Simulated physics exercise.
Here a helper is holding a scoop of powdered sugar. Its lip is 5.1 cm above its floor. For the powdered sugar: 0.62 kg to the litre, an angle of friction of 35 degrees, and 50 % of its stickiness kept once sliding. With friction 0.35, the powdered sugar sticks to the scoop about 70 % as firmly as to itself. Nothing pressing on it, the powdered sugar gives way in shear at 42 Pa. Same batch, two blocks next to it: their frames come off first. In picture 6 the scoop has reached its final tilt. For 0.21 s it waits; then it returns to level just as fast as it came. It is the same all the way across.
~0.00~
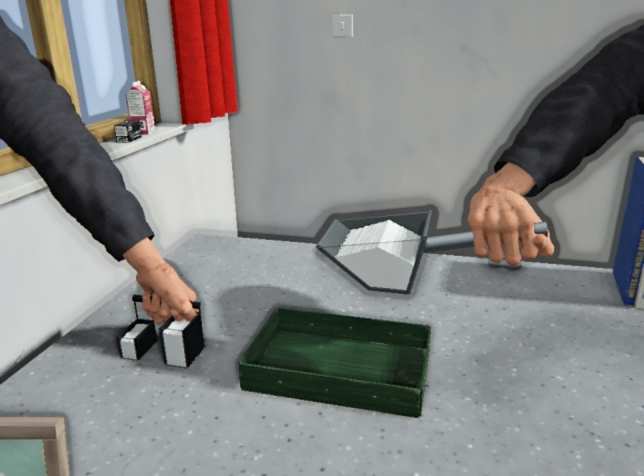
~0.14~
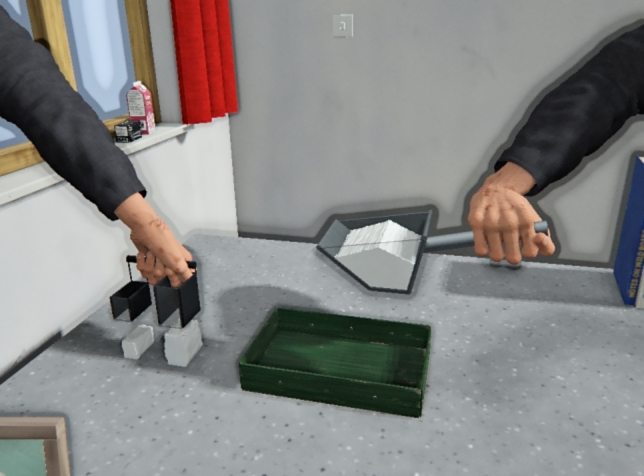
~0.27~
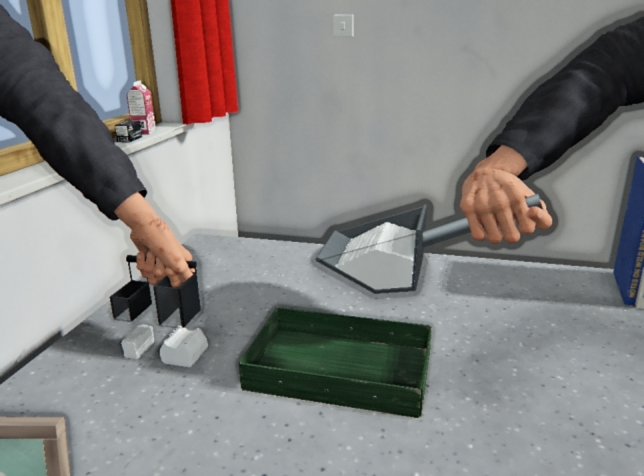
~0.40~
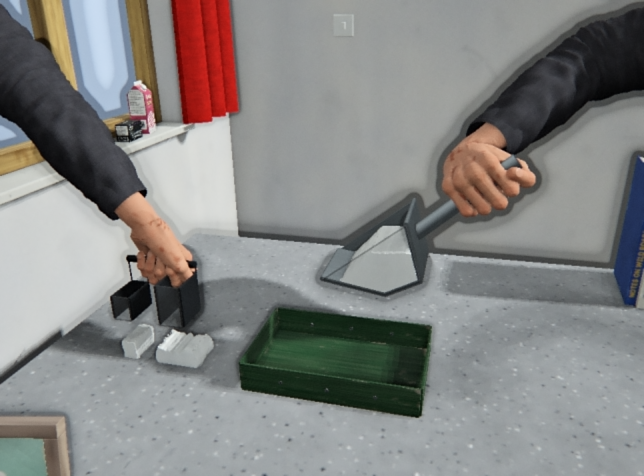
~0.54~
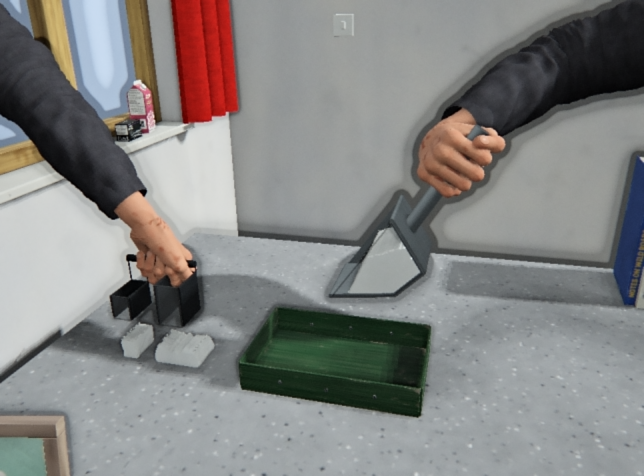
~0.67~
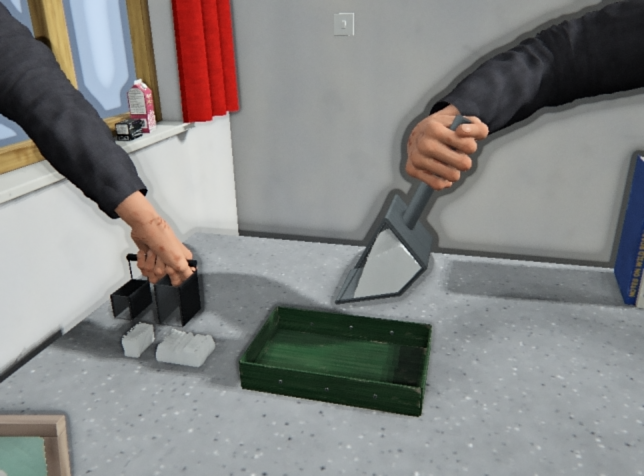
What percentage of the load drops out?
About 0 %.
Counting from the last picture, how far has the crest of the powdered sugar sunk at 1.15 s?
About 1.0 centimetres.
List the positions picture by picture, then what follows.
The first frame shows lip at (320, 245), tilt 0 degrees; crest of the powdered sugar at (379, 248); block heights 3.2 cm, 5.8 cm (left to right).
The second frame shows lip at (320, 246), tilt 0 degrees; crest of the powdered sugar at (377, 247); block heights 3.2 cm, 5.3 cm (left to right).
The third frame shows lip at (319, 258), tilt 11 degrees; crest of the powdered sugar at (375, 249); block heights 3.2 cm, 3.8 cm (left to right).
The fourth frame shows lip at (322, 277), tilt 29 degrees; crest of the powdered sugar at (401, 253); block heights 3.1 cm, 2.8 cm (left to right).
The fifth frame shows lip at (330, 294), tilt 45 degrees; crest of the powdered sugar at (404, 249); block heights 3.1 cm, 2.7 cm (left to right).
The sixth frame shows lip at (336, 300), tilt 53 degrees; crest of the powdered sugar at (401, 247); block heights 3.1 cm, 2.7 cm (left to right).
After 0.89 s, the scoop is at 53 degrees and 0 % has left it.
After 1.15 s, the scoop is at 28 degrees and 0 % has left it.
After 1.40 s, the scoop is at 1 degrees and 0 % has left it.
After 1.66 s, the scoop is at 0 degrees and 0 % has left it.
After 1.76 s, the scoop is at 0 degrees and 0 % has left it.
